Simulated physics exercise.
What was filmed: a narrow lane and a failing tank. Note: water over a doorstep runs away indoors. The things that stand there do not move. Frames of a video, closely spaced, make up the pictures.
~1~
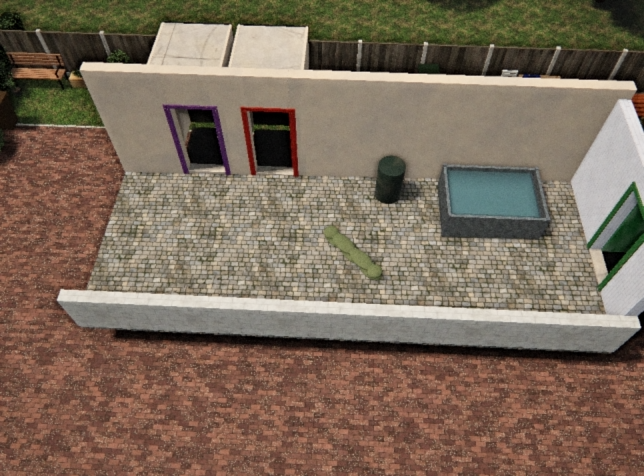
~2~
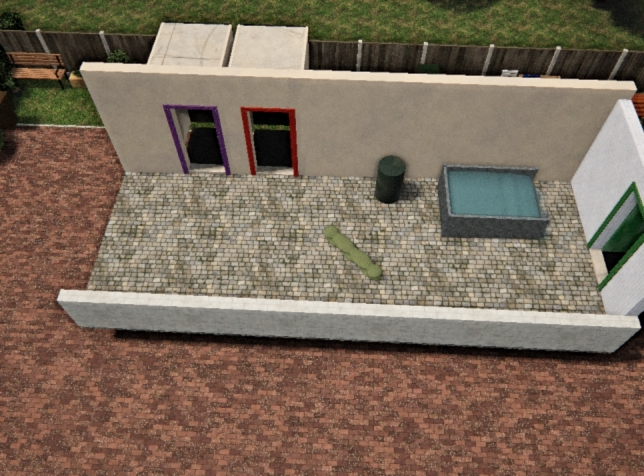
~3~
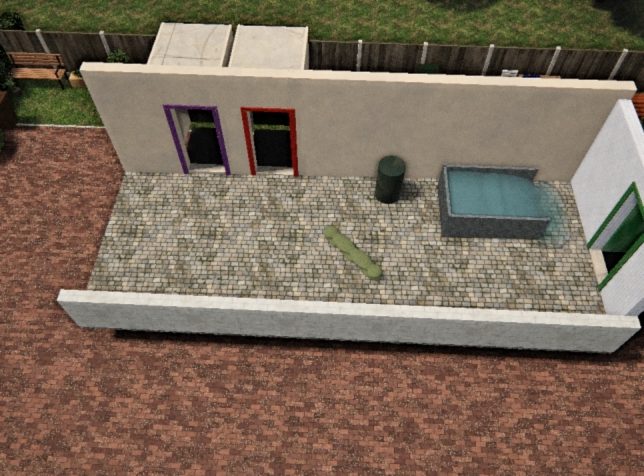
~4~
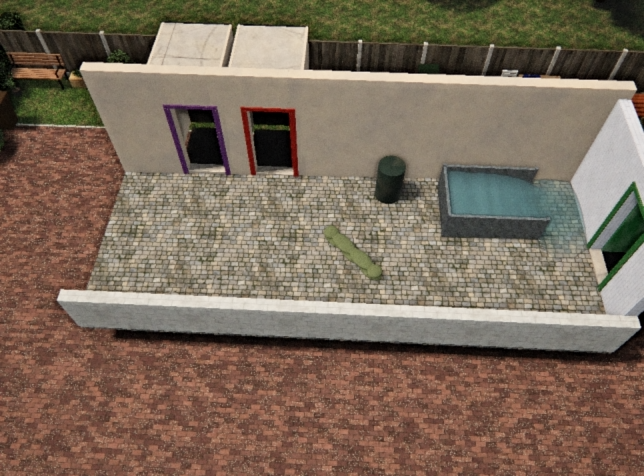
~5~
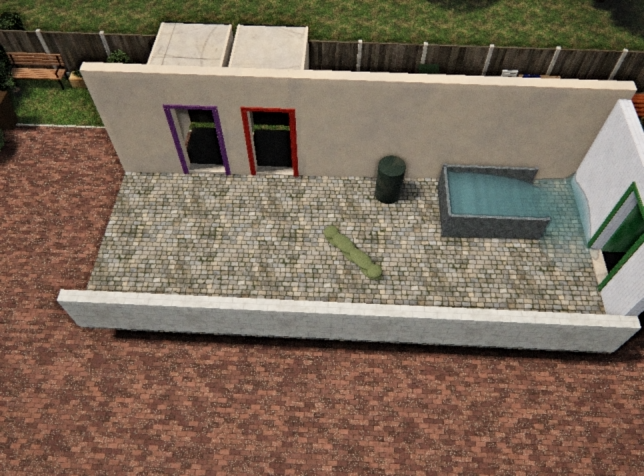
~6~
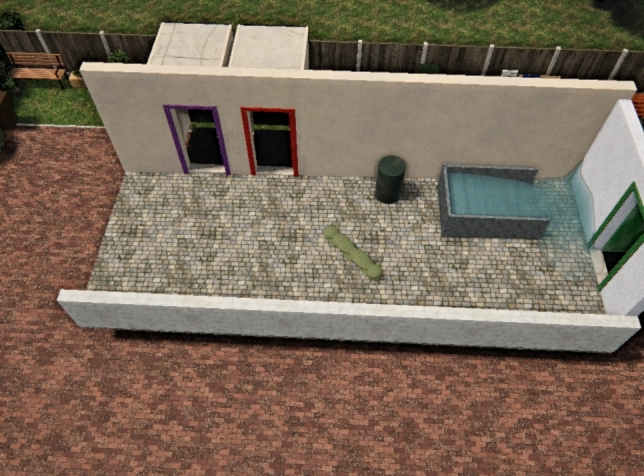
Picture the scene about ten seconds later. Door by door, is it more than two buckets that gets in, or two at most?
Green door - more than two; red door - two at most; purple door - two at most.
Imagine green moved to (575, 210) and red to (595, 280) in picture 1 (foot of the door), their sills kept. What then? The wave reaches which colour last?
I'd go with the one in purple.
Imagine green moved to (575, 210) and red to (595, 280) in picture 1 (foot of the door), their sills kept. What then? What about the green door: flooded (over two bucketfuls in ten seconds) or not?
Outcome: Green door rises above.
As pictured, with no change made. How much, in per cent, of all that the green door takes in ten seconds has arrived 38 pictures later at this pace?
Estimated share: About 90 %.
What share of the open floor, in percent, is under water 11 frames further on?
Close to 15 in a hundred, I think.
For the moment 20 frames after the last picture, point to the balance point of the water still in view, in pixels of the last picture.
Close to pixel (501, 239).
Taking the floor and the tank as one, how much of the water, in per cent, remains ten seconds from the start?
76 percent or thereabouts.
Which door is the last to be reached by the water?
It's the purple-painted one.
A moment on, water covers 10 % of the floor; the green door under two buckets in, the red door not reached, the purple door not reached.
Next, water covers 15 % of the floor; the green door over two buckets in, the red door not reached, the purple door not reached.
Then, water covers 35 % of the floor; the green door over two buckets in, the red door wet at the sill, nothing in, the purple door not reached.
Later, water covers 65 % of the floor; the green door far over two buckets in, the red door wet at the sill, nothing in, the purple door wet at the sill, nothing in.
In the end, water covers 80 % of the floor; the green door far over two buckets in, the red door under two buckets in, the purple door wet at the sill, nothing in.
